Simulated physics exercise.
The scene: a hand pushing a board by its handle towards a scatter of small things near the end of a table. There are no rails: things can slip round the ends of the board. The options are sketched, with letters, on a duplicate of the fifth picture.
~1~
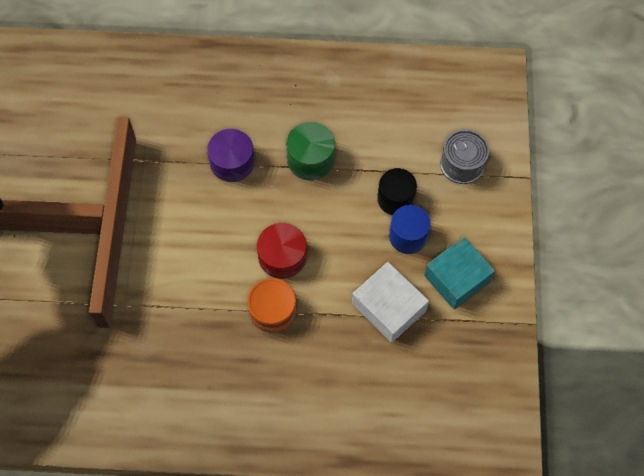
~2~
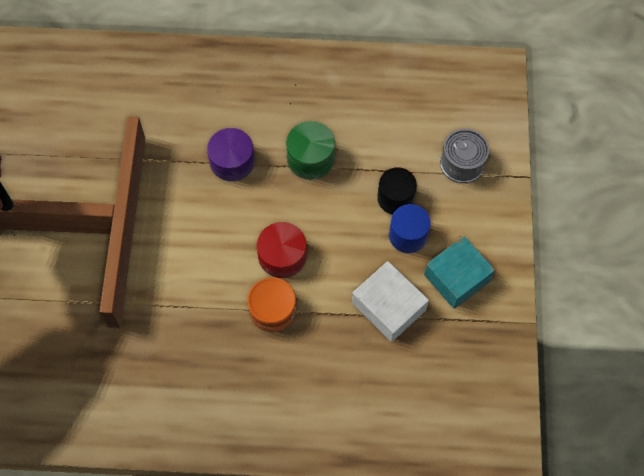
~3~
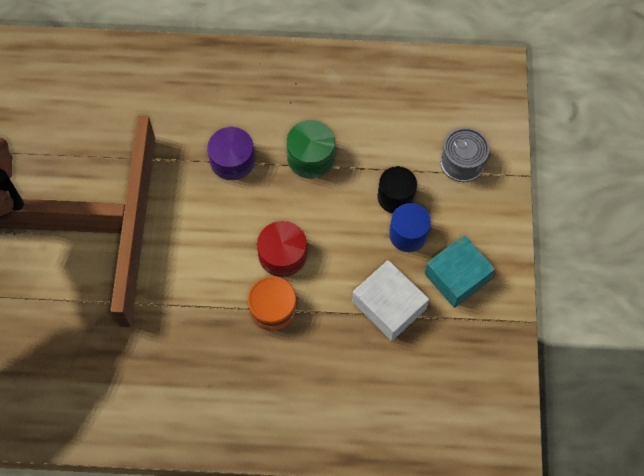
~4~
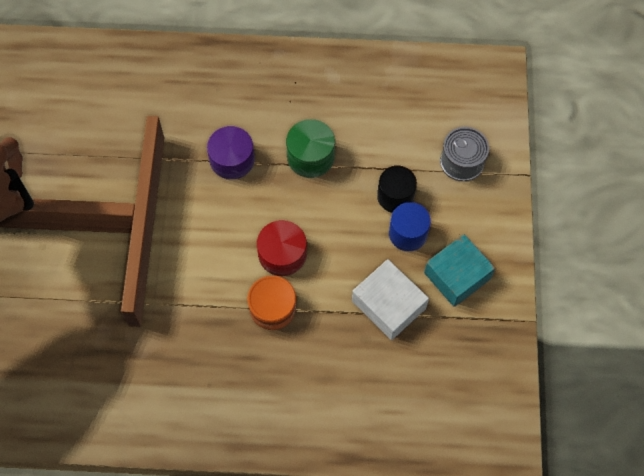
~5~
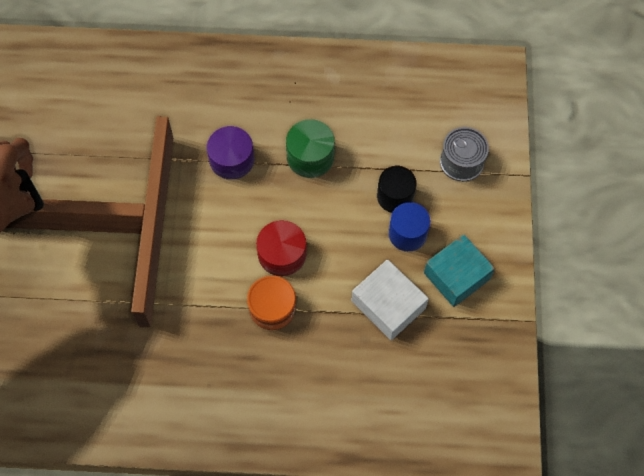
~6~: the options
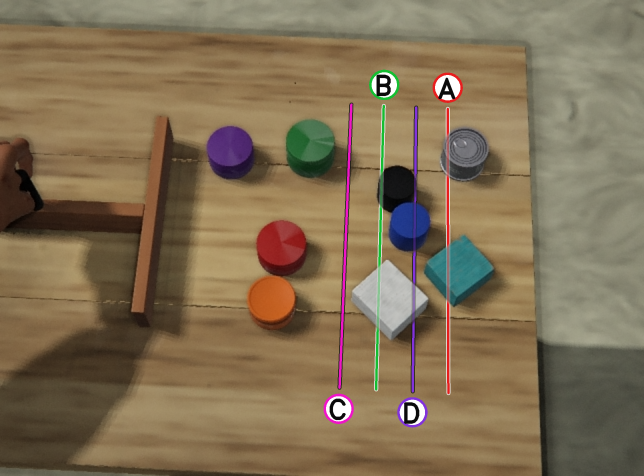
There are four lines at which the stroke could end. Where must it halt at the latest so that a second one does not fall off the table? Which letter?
Line A.
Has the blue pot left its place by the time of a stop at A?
Yes.
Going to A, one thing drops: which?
The turquoise block.
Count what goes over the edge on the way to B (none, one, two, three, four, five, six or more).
The count is none.
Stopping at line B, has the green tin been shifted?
Yes.
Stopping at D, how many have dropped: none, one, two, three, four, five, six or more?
By then, none.
On the marked copy, A at (448, 242); B at (380, 239); C at (346, 238); D at (415, 241).
Taking A. A third of the way, board (256, 215); green tin (338, 148); purple tin (292, 158).
Two thirds of the way, board (363, 220); turquoise block (482, 268); white block (440, 291).
When it is over, board (447, 223); turquoise block over the edge; white block (523, 288); one fallen.
As for the rest, B is within the limit but short; C is within the limit but short; D is within the limit but short.
